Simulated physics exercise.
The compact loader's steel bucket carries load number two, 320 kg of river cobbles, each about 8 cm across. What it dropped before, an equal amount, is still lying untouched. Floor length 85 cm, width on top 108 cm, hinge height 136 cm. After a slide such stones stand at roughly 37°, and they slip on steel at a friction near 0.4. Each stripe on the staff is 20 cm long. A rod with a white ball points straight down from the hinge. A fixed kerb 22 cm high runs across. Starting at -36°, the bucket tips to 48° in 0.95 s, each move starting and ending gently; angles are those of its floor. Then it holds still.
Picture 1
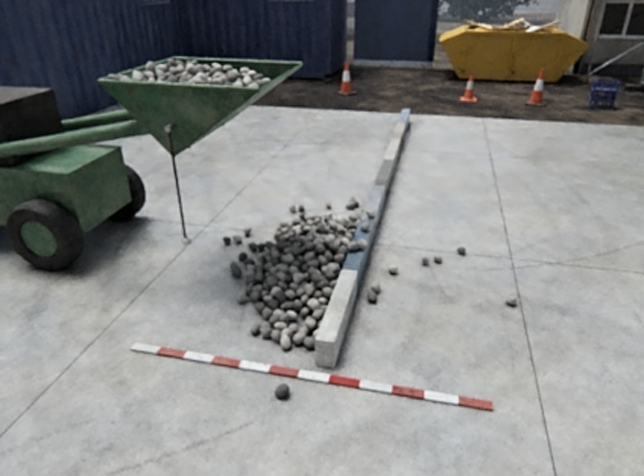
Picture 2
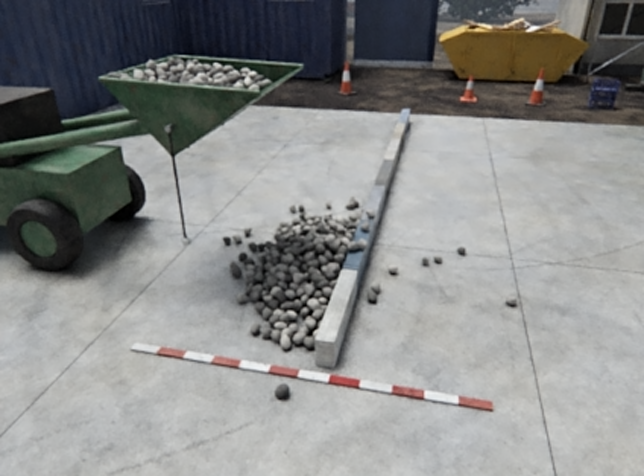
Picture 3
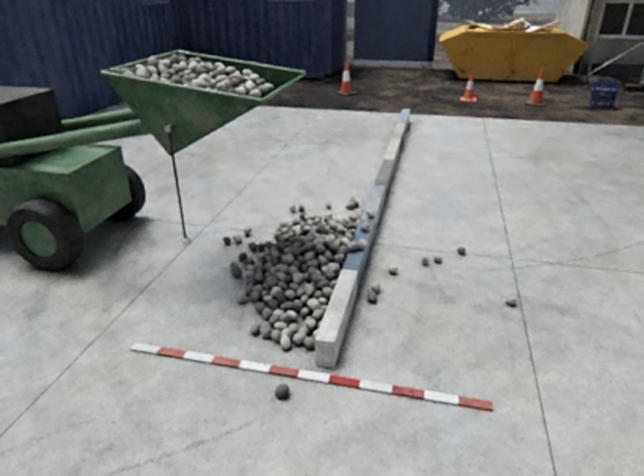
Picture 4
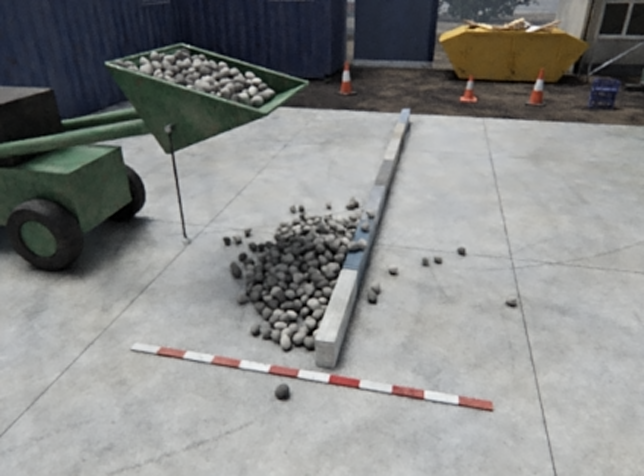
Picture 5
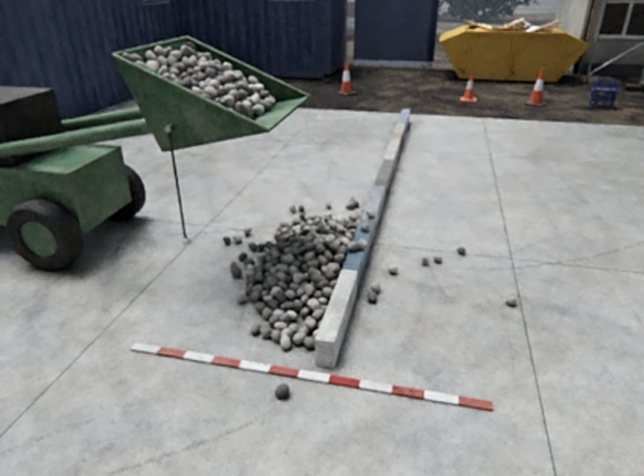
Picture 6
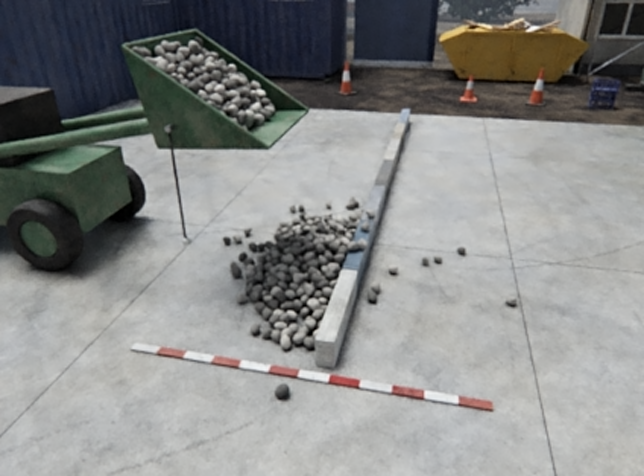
A green bucket heaped with grey stones, on a compact loader at the left, slowly tilts, its right-hand lip lowering and its back edge rising while the stones stay inside. The fixed camera looks down on a pale concrete yard with blue corrugated walls, orange-and-white cones and a yellow skip behind. A stone pile lies motionless against a grey-and-blue kerb, beyond a red-and-white staff in the foreground.
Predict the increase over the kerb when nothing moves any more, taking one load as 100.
About 3 per cent.
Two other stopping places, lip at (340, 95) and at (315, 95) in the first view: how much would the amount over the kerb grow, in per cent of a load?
First some 70, then 40 per cent.
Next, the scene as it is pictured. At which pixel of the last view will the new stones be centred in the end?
Around (294, 253).
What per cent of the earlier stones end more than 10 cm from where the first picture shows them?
Roughly 15 per cent of them.
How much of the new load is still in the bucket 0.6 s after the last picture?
About 45 per cent.
Then, 0.3 s after the last picture the floor is at 35°; in per cent of one load, 100 in the bucket, 99 on this side of the kerb, 2 over the kerb; the foremost stones are at (418, 270).
Then, 0.6 s after the last picture the floor is at 48°; in per cent of one load, 45 in the bucket, 153 on this side of the kerb, 2 over the kerb; the foremost stones are at (418, 270).
Then, 1.0 s after the last picture the floor is at 48°; in per cent of one load, 0 in the bucket, 197 on this side of the kerb, 2 over the kerb; the foremost stones are at (419, 267).
Then, 3.6 s after the last picture the floor is at 48°; in per cent of one load, 0 in the bucket, 195 on this side of the kerb, 5 over the kerb; the foremost stones are at (451, 275). Net gain over the kerb, 3.
